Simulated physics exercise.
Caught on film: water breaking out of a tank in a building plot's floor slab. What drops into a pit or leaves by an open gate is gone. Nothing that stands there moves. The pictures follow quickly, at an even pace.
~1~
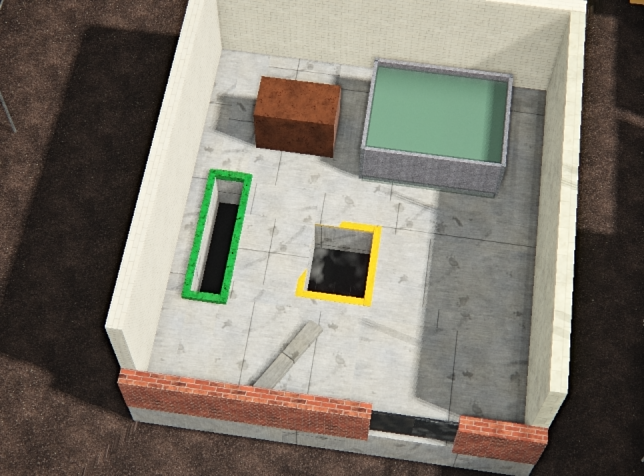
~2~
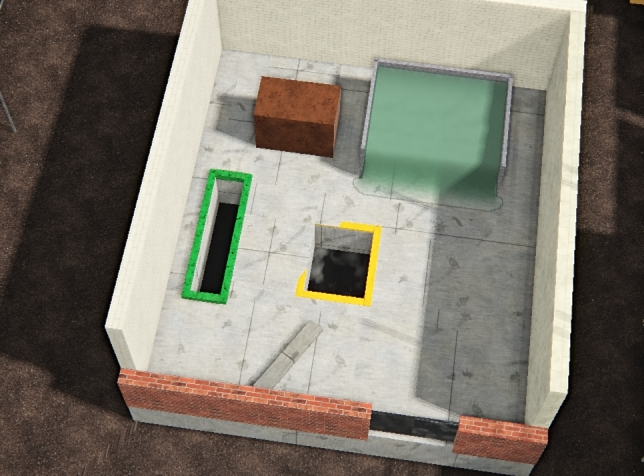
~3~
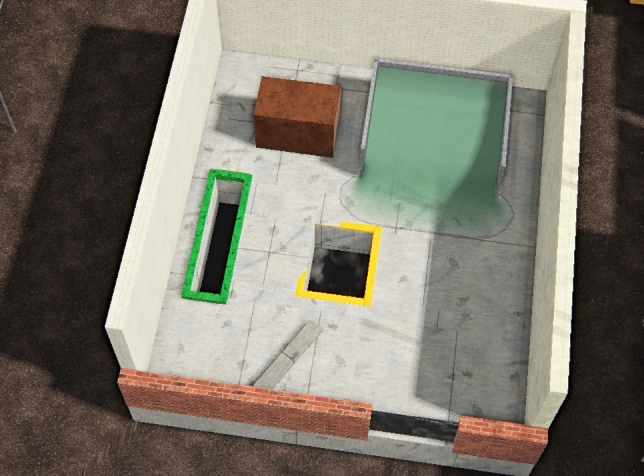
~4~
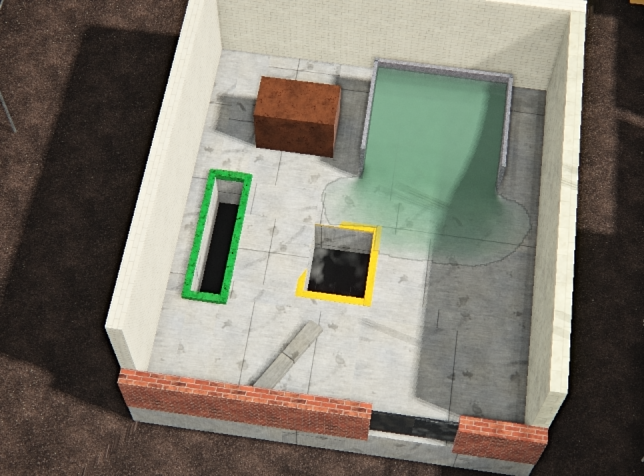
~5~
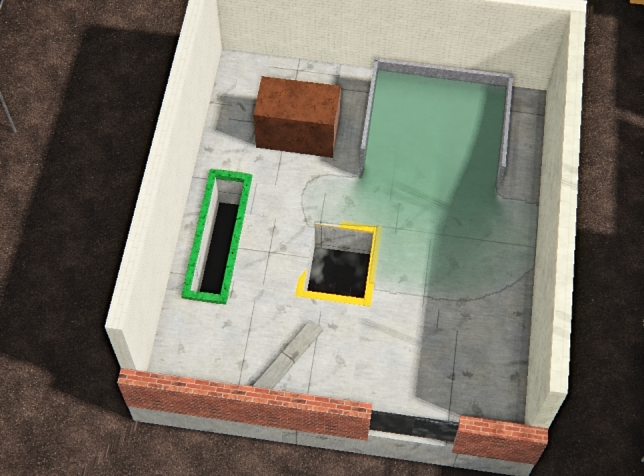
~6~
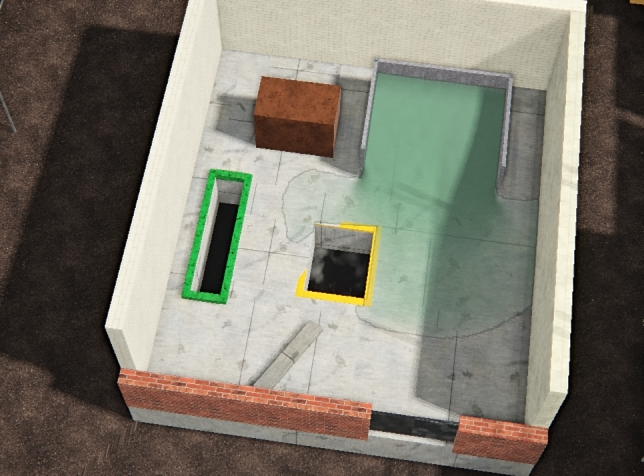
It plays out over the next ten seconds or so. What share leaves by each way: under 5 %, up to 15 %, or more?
One by one: The gate takes not even 5 %; the green pit takes not even 5 %; the yellow pit takes above 15 %.
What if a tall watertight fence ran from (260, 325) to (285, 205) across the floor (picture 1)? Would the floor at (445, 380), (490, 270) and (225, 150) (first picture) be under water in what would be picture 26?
In that order: Covered, awash, clear.
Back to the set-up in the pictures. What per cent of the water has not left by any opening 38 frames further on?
About 66 per cent.
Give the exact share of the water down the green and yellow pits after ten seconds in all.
About 0 and 44 per cent.
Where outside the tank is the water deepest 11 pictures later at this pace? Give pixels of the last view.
Roughly at (515, 441).
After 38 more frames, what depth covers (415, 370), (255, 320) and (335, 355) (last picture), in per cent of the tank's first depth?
Roughly 18, 8 and 16 per cent, in turn.
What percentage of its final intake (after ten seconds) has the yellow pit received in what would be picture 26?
Near 45 in a hundred.
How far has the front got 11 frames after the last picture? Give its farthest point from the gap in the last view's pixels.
Near (201, 395).
A moment on, water covers 45 % of the floor; the gate 0 %, the green pit 0 %, the yellow pit 9 %.
Next, water covers 50 % of the floor; the gate 0 %, the green pit 0 %, the yellow pit 16 %.
Then, water covers 60 % of the floor; the gate 0 %, the green pit 0 %, the yellow pit 21 %.
Later, water covers 75 % of the floor; the gate 0 %, the green pit 0 %, the yellow pit 33 %.
In the end, water covers 95 % of the floor; the gate 0 %, the green pit 0 %, the yellow pit 45 %.
